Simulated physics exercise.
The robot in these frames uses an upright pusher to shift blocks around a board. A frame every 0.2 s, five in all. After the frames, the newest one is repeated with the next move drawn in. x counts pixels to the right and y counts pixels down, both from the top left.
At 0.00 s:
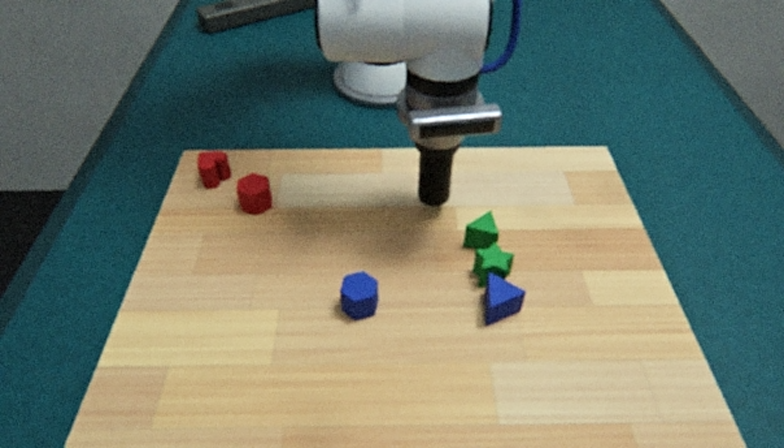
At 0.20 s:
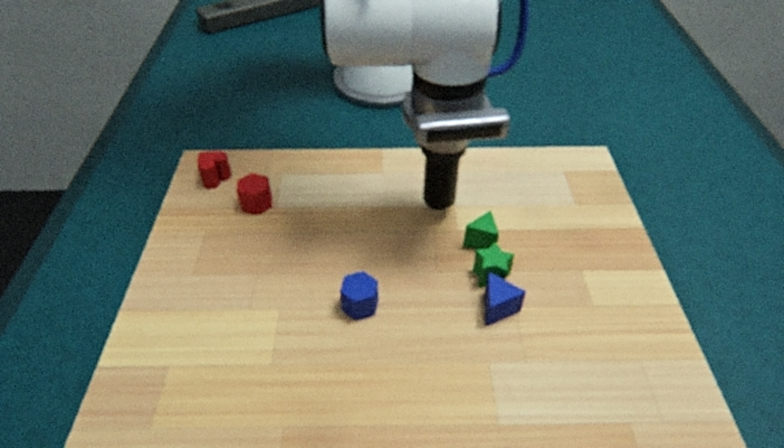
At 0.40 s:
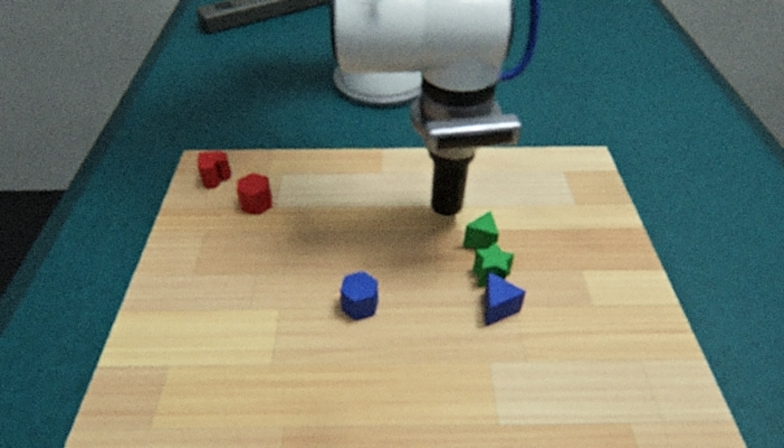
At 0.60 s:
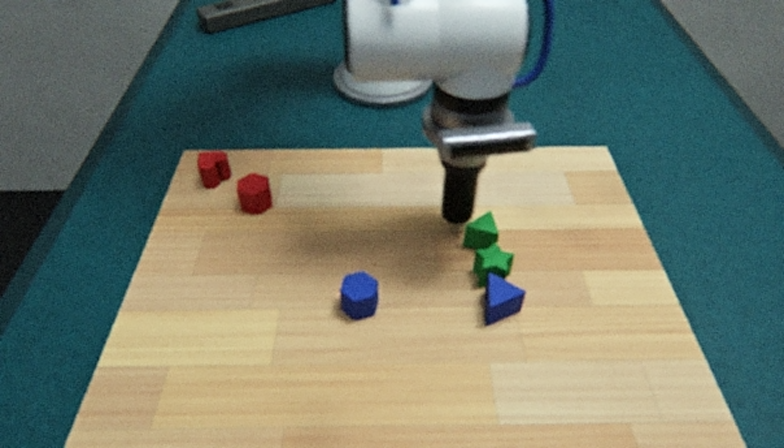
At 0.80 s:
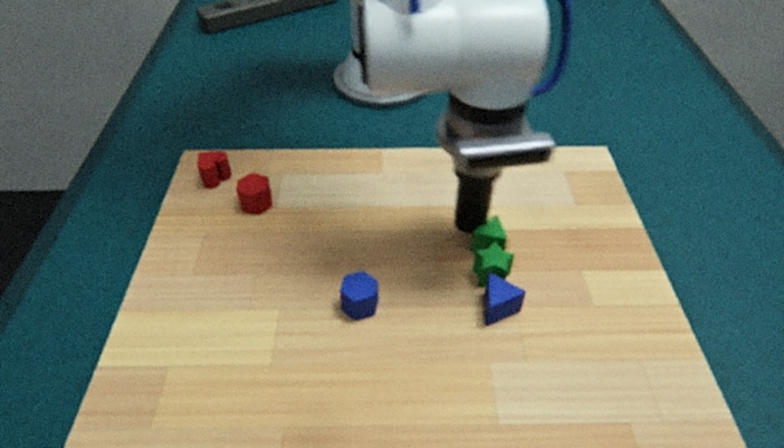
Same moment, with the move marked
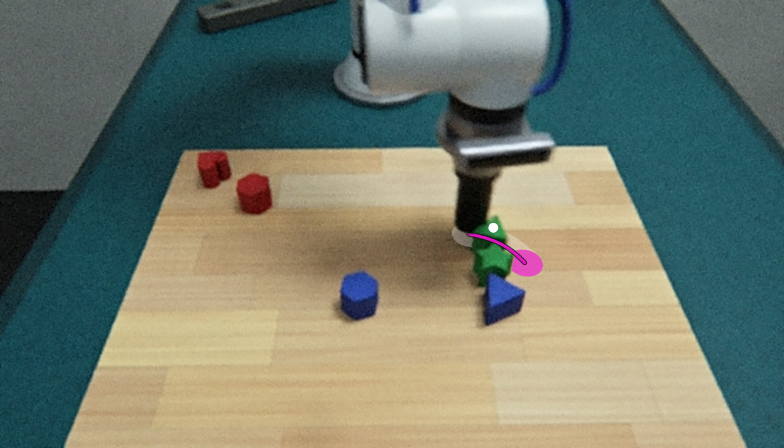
The footage shows a robot arm moving its dark upright pusher toward the viewer and to the right over a wooden board of red, blue and green blocks, then nudging the green triangle slightly right beside the green star.
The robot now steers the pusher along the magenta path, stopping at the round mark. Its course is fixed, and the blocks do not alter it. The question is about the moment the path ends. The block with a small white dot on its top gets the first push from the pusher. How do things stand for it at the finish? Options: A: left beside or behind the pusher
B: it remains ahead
The one that fits is B, it remains ahead.
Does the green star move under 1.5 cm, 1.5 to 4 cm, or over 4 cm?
It ends within 1.5 cm of its spot.
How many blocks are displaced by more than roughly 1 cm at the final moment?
I count one.
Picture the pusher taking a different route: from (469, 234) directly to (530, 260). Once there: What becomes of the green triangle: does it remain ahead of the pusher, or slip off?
The green triangle is leading.
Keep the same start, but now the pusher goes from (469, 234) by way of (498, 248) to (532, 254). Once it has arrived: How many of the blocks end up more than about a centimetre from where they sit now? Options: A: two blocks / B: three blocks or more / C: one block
I choose C.
Path on the board, from (469, 234) via (490, 239) and (509, 249), ending at (525, 263); the dot is on the green triangle.
The first path, step by step. Halfway along, pusher at (503, 233); green triangle at (523, 241), turned 25° clockwise.
At the end, pusher at (528, 252); green triangle at (552, 260); green star in place.
